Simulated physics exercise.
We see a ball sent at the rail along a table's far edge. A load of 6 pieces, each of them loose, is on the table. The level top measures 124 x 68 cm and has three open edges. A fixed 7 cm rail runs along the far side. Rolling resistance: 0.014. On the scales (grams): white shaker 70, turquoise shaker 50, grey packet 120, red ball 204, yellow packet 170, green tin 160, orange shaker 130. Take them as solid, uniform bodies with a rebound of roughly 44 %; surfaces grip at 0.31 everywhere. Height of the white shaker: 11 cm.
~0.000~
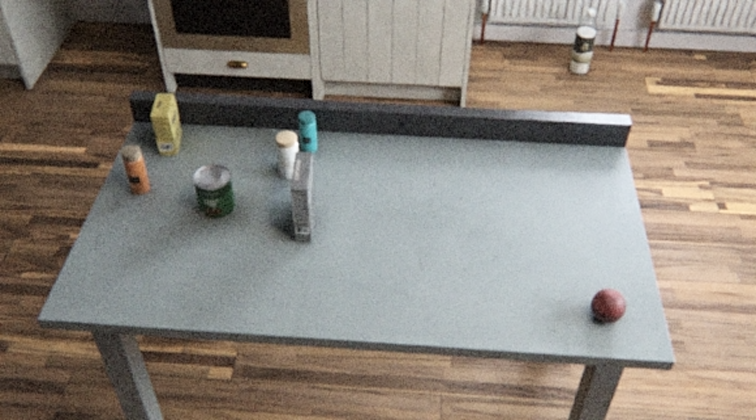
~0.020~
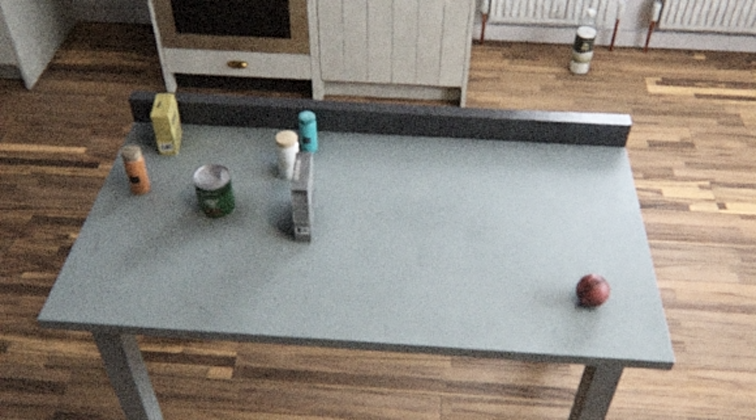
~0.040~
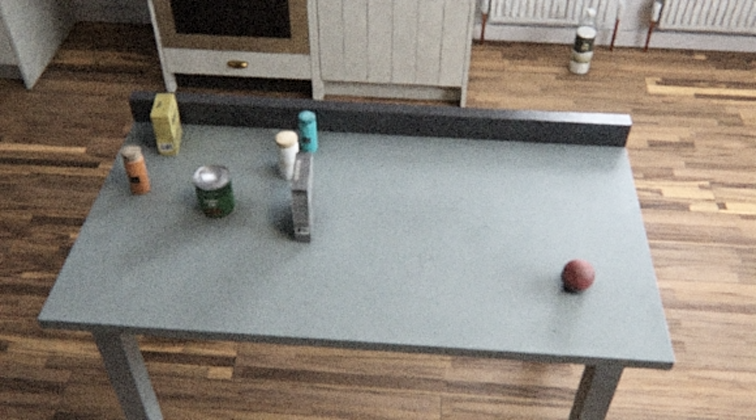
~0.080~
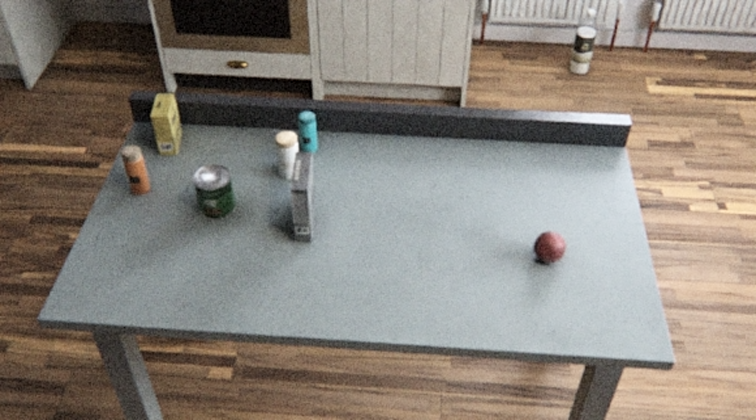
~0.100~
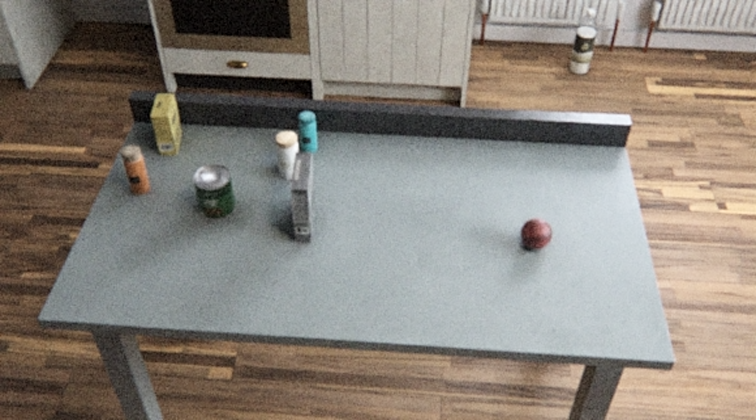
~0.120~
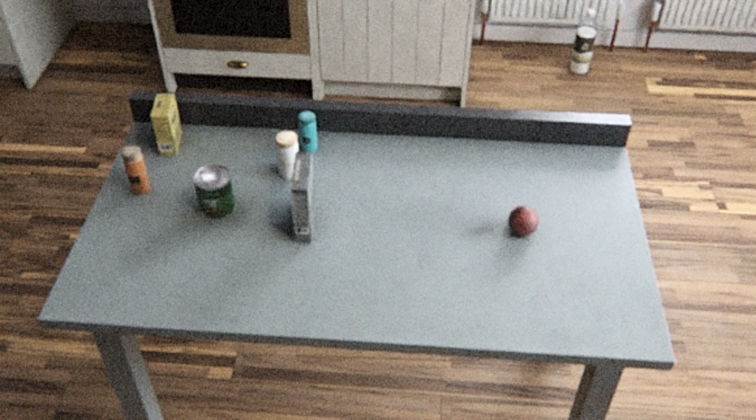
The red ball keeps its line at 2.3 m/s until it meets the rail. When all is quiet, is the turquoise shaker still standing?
The turquoise shaker stays upright.
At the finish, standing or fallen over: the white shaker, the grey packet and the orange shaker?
The white shaker topples; the grey packet keeps standing; the orange shaker is still upright.
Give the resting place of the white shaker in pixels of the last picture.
Around (206, 150).
Around 0.52 s, red ball near (333, 163).
Around 0.82 s, red ball near (243, 186); white shaker at 71° to upright.
Finally (2.3 s), on their side or leaning hard on the table, white shaker; not toppled but over 4 cm from the start, green tin; the other 4 still in place (within 4 cm). Final places as that camera would see them, turquoise shaker near (308, 133).
